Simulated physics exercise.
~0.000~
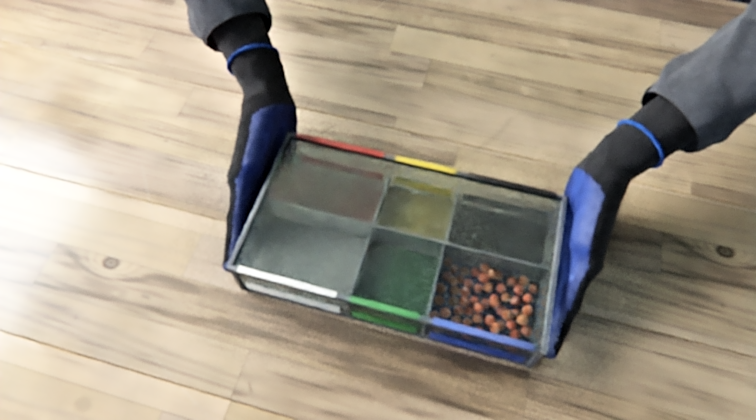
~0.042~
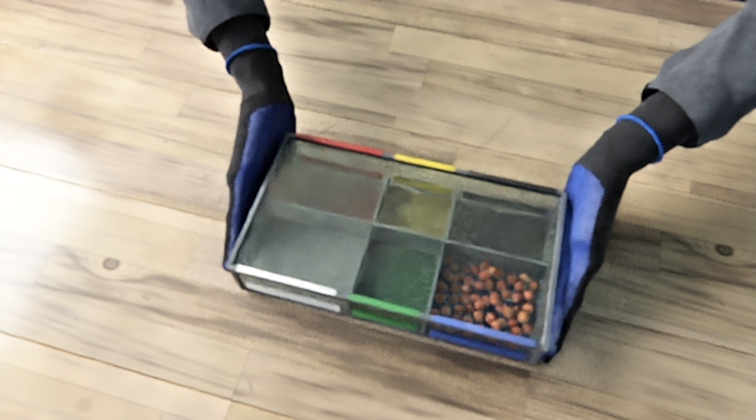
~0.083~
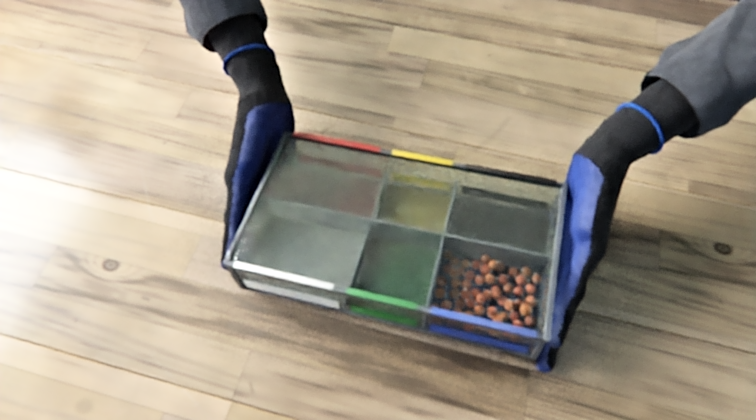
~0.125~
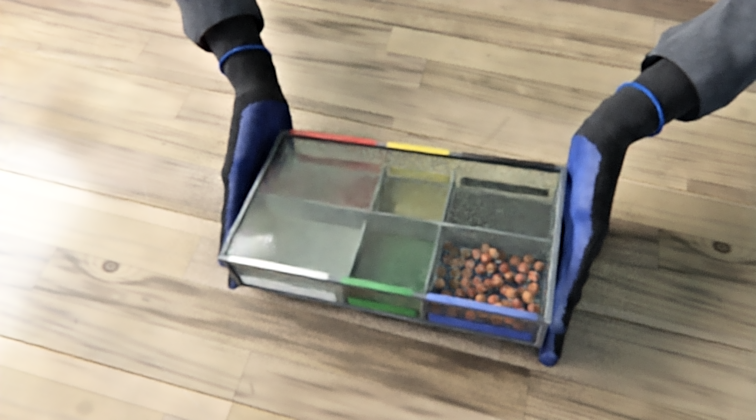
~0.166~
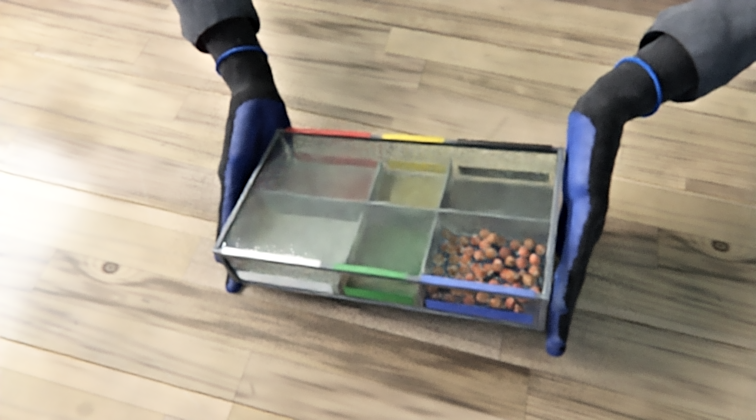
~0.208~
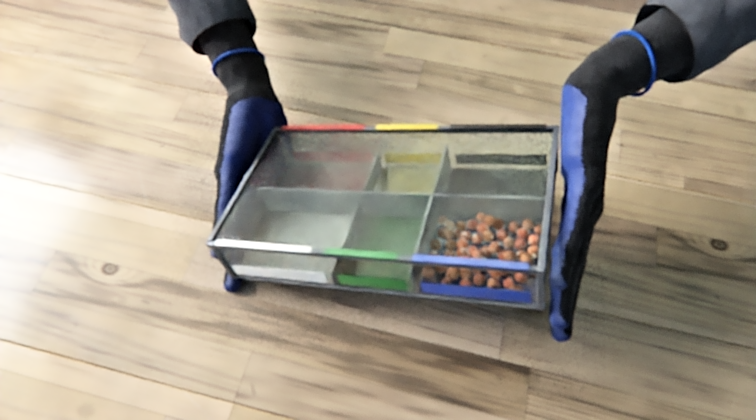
Two gloved hands held a clear-lidded, divided box above a wooden floor and gradually tilted it, raising its front edge, while the reddish-brown pellets stayed in the blue-marked section at the front right.
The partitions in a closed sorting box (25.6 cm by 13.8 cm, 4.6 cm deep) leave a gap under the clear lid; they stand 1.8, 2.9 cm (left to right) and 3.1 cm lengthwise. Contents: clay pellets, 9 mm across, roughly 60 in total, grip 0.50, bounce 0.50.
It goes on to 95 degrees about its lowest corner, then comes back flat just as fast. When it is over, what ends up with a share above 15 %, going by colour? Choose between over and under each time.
Red: Over. Blue: Over. Green: Under. Yellow: Under. White: Under. Black: Under.
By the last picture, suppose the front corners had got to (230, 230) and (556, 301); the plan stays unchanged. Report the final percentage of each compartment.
Each compartment ends with this per cent: Red 0, blue 55, green 0, yellow 5, white 0 and black 40.
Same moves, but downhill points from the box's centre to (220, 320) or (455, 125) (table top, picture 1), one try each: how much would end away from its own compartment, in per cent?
Some 45 and 40 per cent.
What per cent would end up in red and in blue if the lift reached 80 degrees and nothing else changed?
Red: 10 per cent; blue: 55 per cent.
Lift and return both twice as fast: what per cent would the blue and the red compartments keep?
The blue compartment would end with 50 per cent, the red one with 30 per cent.
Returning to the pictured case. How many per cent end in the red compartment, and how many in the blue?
The red one gets 35 per cent and the blue one 40 per cent.
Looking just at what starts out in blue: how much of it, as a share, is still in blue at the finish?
40 %.
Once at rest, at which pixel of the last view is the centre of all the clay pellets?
Somewhere near (374, 244) in the last picture.
After 0.89 s, tilt 95 degrees; blue 85 %, green 10 %, yellow 5 %.
After 1.34 s, tilt 41 degrees; red 35 %, blue 40 %, green 10 %, yellow 5 %, white 10 %.
After 1.87 s, tilt 0 degrees; red 35 %, blue 40 %, green 10 %, yellow 5 %, white 10 %.
By 2.2 s all is still; red 35 %, blue 40 %, green 10 %, yellow 5 %, white 10 %, black 0 %.
